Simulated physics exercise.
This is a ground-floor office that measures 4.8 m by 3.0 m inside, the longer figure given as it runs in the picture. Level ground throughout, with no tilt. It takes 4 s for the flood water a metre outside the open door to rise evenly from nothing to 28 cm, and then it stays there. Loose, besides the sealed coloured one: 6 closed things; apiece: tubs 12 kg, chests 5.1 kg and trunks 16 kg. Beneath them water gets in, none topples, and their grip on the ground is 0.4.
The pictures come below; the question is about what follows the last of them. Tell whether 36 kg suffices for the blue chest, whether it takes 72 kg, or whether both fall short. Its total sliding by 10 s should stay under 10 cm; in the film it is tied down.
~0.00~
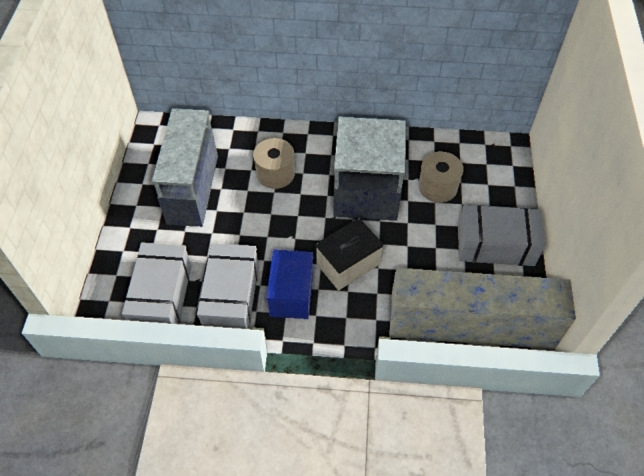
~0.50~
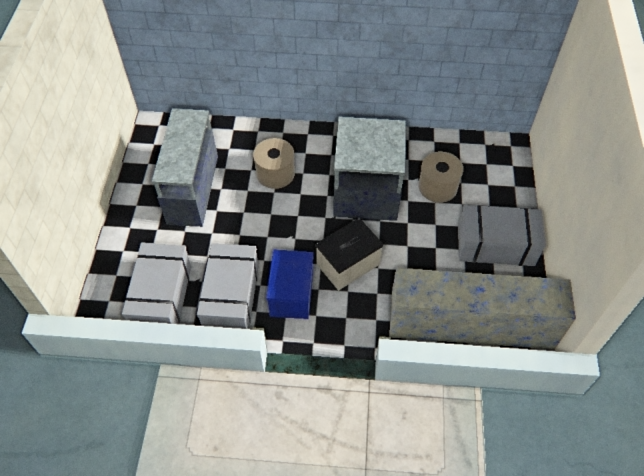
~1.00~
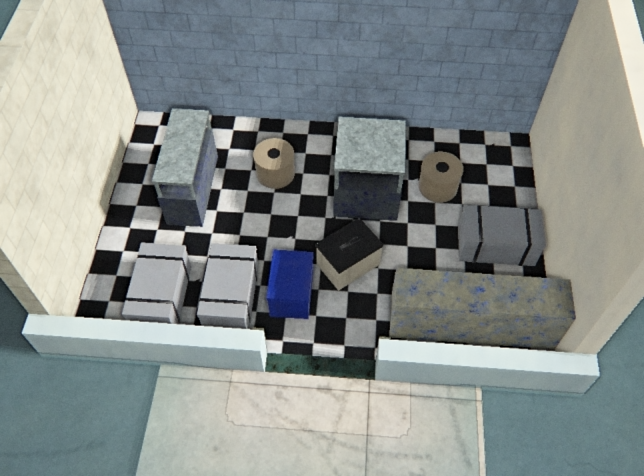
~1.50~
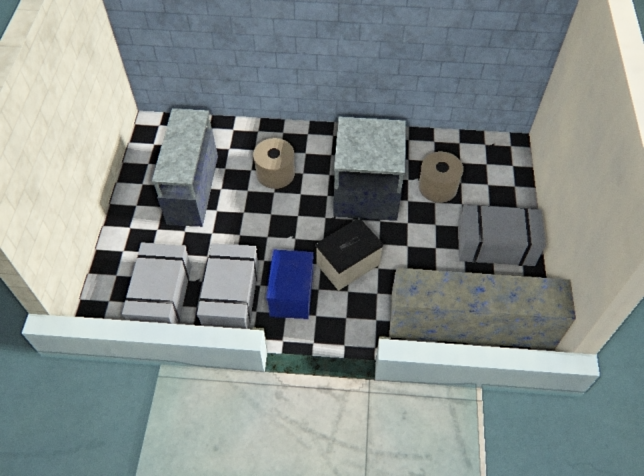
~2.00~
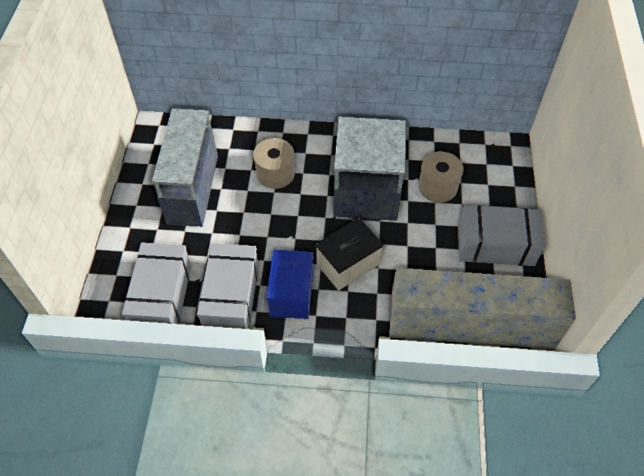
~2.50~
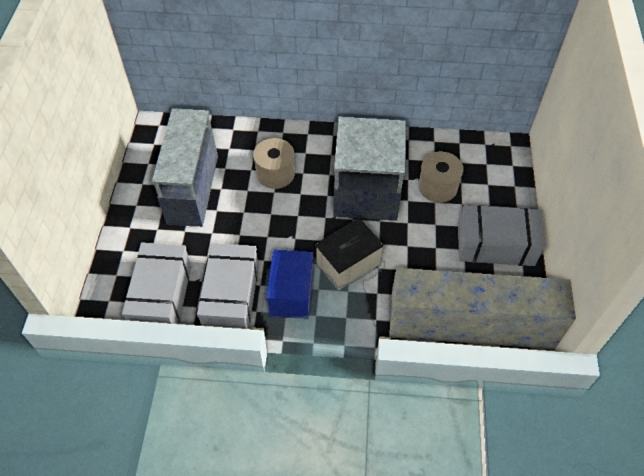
It takes 72 kg.
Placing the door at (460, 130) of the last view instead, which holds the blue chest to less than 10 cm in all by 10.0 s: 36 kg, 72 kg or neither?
In that case only the heavier option works.
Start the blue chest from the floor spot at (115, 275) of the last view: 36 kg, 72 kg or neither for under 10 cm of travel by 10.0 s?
Well, any option works.
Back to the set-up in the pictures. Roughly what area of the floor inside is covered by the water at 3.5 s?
Roughly 3.0 m2.
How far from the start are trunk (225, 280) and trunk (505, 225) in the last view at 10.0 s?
Respectively 120 and 20 centimetres.
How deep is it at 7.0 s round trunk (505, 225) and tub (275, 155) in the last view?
I'd estimate 7 cm for the first and 5 cm for the second.
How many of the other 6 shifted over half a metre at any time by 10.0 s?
Count: 5.
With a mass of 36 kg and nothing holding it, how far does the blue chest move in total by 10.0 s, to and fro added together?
120 cm, roughly.
After 3.5 s the blue chest would be 1 cm from its start with 36 kg and 0 cm from its start with 72 kg; 7 cm of water round it then.
After 4.5 s the blue chest would be 22 cm from its start with 36 kg and 0 cm from its start with 72 kg; 8 cm of water round it then.
After 7.0 s the blue chest would be 84 cm from its start with 36 kg and 0 cm from its start with 72 kg; 10 cm of water round it then.
After 10.0 s the blue chest would be 121 cm from its start with 36 kg and 0 cm from its start with 72 kg; 12 cm of water round it then.
